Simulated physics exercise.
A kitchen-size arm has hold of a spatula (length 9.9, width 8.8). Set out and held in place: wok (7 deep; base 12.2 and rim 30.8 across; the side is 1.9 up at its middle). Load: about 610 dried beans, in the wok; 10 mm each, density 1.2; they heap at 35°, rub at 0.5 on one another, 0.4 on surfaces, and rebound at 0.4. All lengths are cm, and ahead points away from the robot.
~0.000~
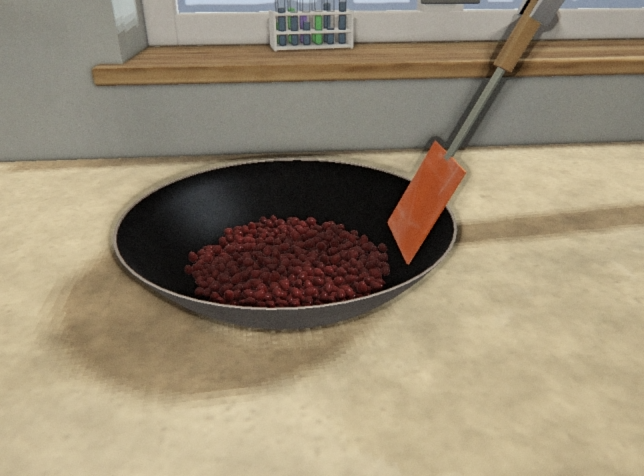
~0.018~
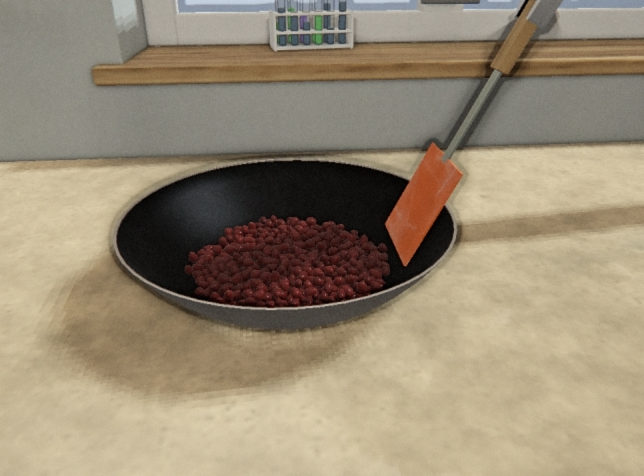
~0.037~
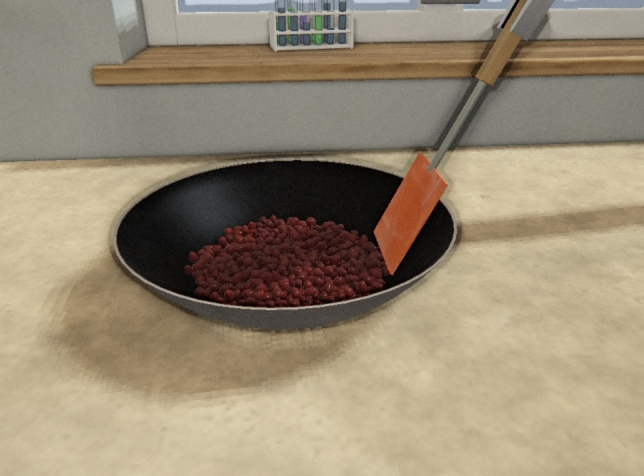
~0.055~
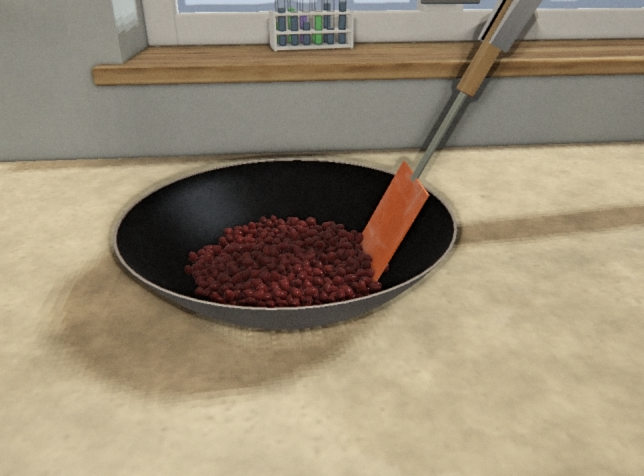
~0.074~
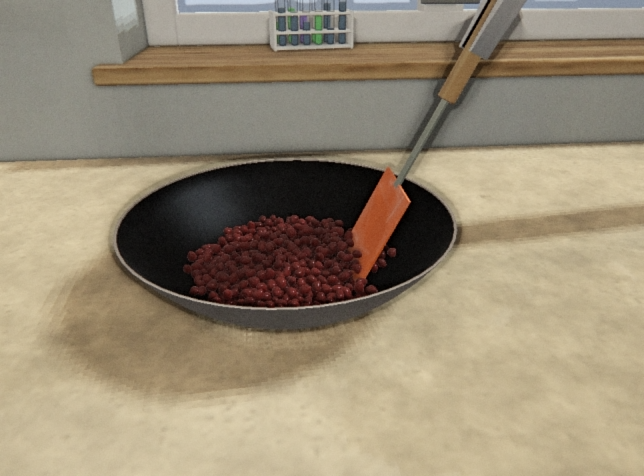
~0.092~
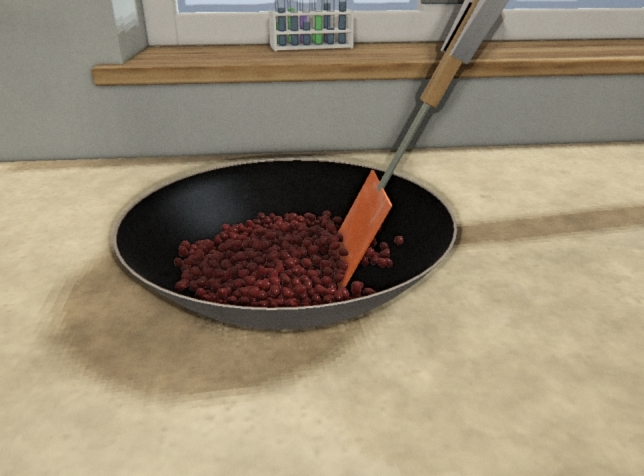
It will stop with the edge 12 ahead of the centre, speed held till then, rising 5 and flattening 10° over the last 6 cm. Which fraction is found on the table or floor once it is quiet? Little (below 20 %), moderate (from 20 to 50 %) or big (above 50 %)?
On the table or floor the share is moderate, from 20 to 50 %.
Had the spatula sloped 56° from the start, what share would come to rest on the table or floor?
It would be near 25 per cent.
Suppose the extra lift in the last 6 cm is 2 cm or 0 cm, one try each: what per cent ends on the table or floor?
About 35 and 40 per cent.
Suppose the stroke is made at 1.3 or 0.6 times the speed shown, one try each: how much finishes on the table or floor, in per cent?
About 35 and 15 per cent.
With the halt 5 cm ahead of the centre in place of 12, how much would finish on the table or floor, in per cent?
Then about 0 per cent.
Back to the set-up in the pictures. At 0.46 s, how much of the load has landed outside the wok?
Some 10 per cent.
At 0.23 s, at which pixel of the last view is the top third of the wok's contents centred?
Around (178, 235).
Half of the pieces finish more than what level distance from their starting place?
Some 6 cm.
By 0.16 s, sloping 64°, highest piece 9 above the table; 613 in the wok.
By 0.23 s, sloping 62°, highest piece 10 above the table; 613 in the wok.
By 0.46 s, sloping 54°, highest piece 18 above the table; 445 in the wok, 76 on the table or floor, 92 on the blade or in flight.
By 1.51 s, sloping 54°, highest piece 5 above the table; 445 in the wok, 168 on the table or floor.
Final count, 445 in the wok, 168 on the table or floor. That is 27 % on the table or floor.
